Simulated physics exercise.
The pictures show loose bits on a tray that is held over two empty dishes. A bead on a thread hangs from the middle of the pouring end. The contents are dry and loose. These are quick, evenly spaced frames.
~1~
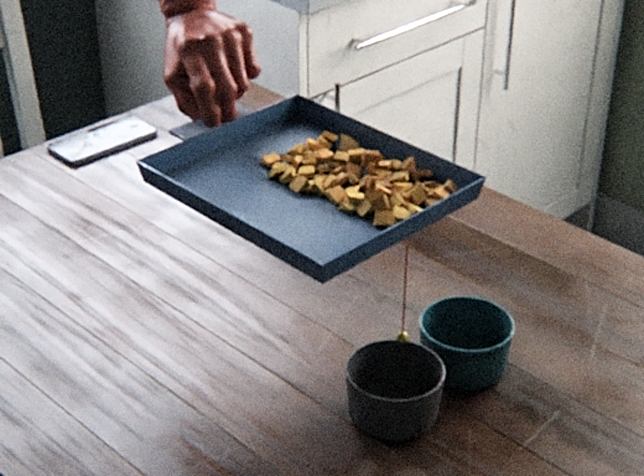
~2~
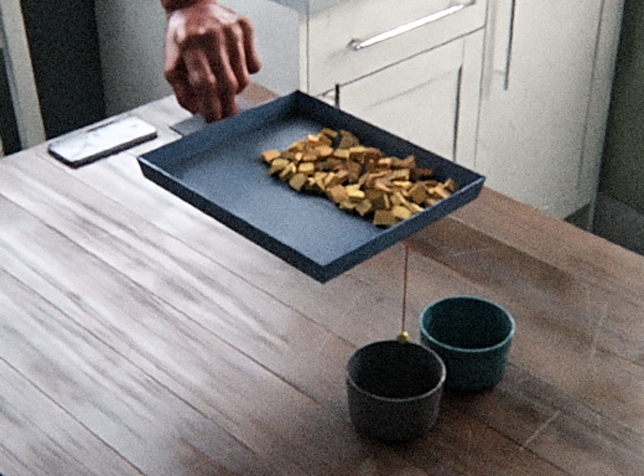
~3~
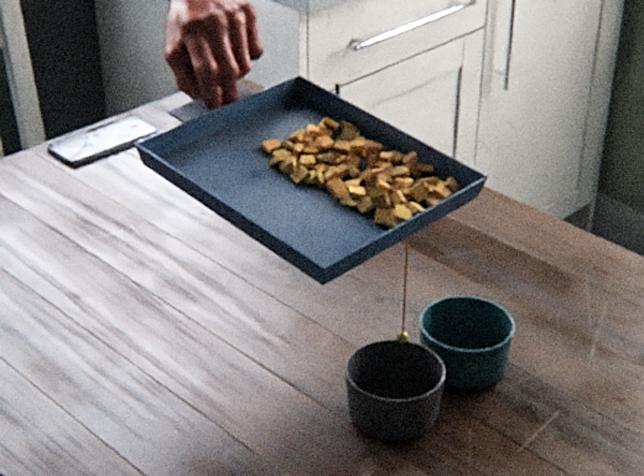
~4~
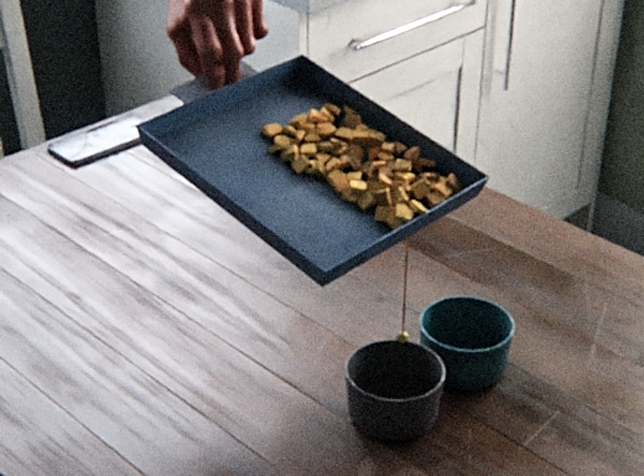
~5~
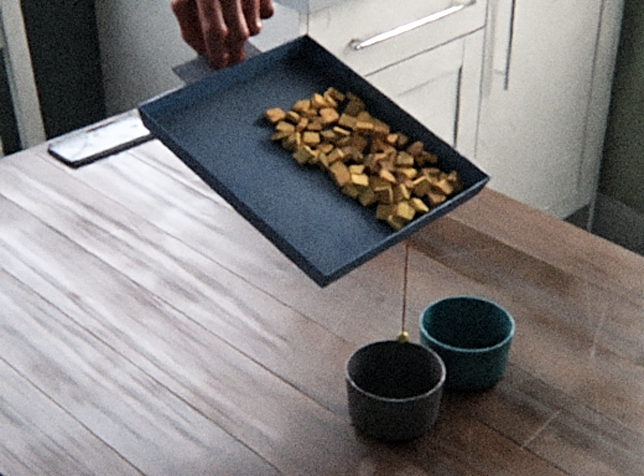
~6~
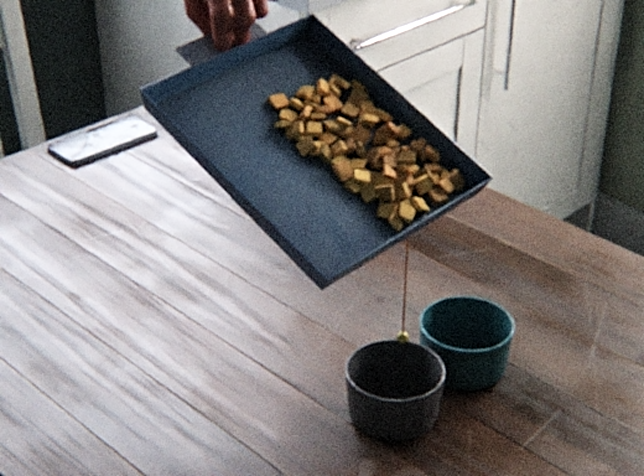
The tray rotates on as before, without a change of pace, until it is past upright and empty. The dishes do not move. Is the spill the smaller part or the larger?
In the dishes lies only the smaller part of it.
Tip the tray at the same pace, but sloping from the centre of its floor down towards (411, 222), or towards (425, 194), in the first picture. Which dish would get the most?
One: The right dish. Two: The dish on the right.
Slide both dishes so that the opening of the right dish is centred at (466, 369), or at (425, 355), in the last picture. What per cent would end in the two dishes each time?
Near 70 % and 50 %.
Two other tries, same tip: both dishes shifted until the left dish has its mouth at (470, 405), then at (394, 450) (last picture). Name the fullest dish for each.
At the first place the left one, at the second the right-hand dish.
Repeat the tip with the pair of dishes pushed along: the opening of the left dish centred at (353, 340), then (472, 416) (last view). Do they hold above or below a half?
At the first place below a half, at the second under half.
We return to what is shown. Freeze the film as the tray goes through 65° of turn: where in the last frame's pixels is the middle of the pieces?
Close to (417, 201).
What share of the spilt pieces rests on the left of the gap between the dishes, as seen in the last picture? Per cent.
About 40 per cent.
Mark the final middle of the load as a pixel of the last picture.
Roughly at (439, 440).
Shortly afterwards, tray tipped steeply; the whole lot on the tray.
Next, tray tipped past a quarter turn; near two thirds on the tray; only a few in the left dish; near a quarter outside both; a little in the air.
Some moments later, tray tipped past a quarter turn; near a quarter in the left dish; the bulk outside both.
In the end, tray tipped past a quarter turn; near a quarter in the left dish; none at all in the right dish; the bulk outside both.
